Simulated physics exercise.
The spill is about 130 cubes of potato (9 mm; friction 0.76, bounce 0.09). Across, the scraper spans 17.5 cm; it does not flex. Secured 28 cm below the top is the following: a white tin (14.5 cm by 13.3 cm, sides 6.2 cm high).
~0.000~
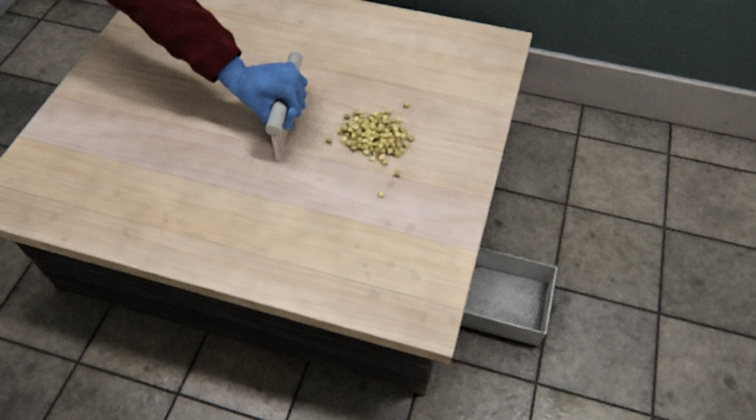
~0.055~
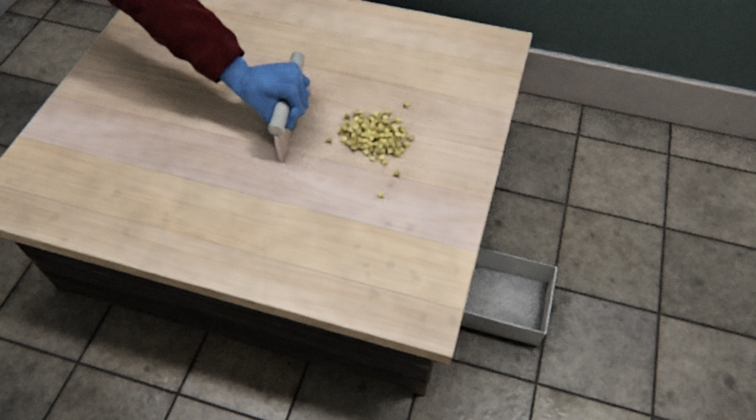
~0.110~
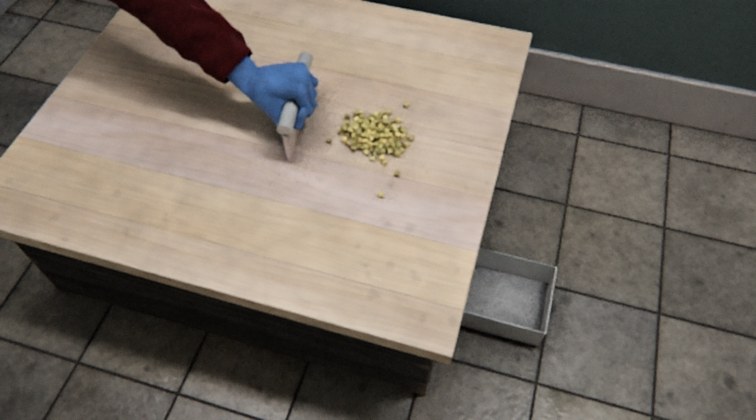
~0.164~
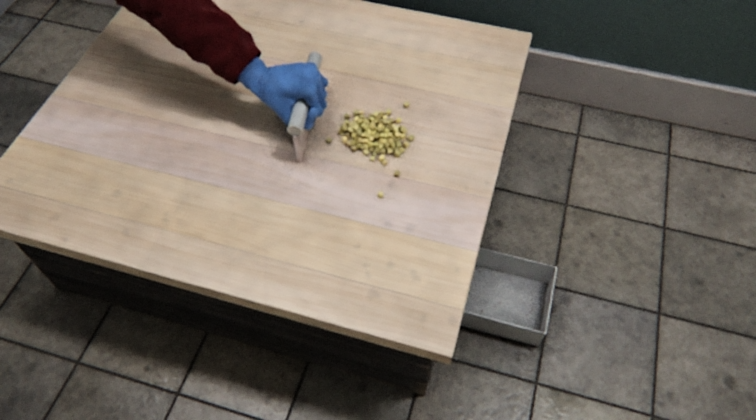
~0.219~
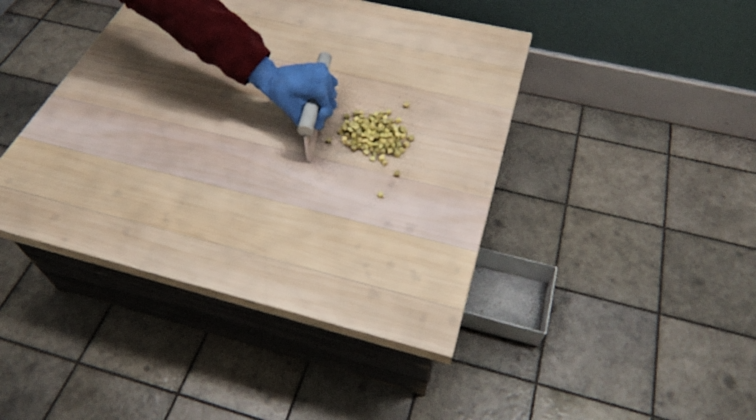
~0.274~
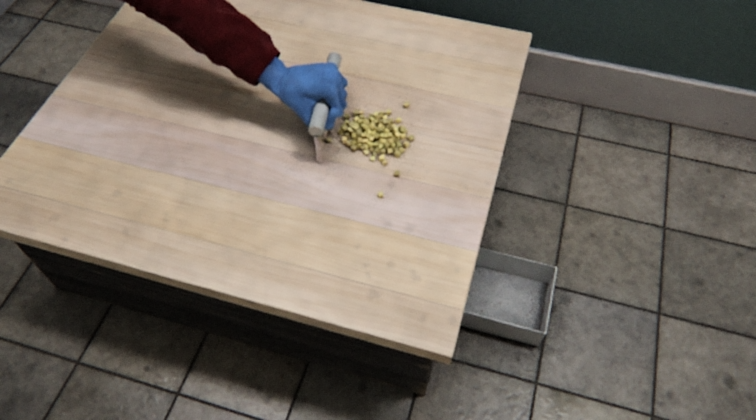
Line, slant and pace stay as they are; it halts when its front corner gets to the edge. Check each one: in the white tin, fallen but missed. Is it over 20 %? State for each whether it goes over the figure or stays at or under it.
White tin: Stays at or under, missed: Goes over.
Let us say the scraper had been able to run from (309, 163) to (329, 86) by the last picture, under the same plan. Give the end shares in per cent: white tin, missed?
White tin: 10, missed: 0.
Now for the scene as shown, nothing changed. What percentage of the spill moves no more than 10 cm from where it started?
Roughly 10 %.
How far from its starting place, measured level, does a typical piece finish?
That works out to roughly 30 centimetres.
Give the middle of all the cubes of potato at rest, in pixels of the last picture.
Around (514, 232).
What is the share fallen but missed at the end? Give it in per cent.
Estimate: Close to 75 per cent.
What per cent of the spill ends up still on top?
I'd reckon some 25 per cent.
Then, at 0.71 s, scraper 20 cm from its start, spill 13 cm wide; still on top 100 %.
Then, at 1.14 s, scraper 33 cm from its start, spill 18 cm wide; still on top 100 %.
After 1.51 s, scraper 36 cm from its start, spill 20 cm wide; off the edge, not caught 70 %, still on top 25 %.
In the end, at 2.7 s, white tin 0 %, fallen but missed 75 %, still on top 25 %.
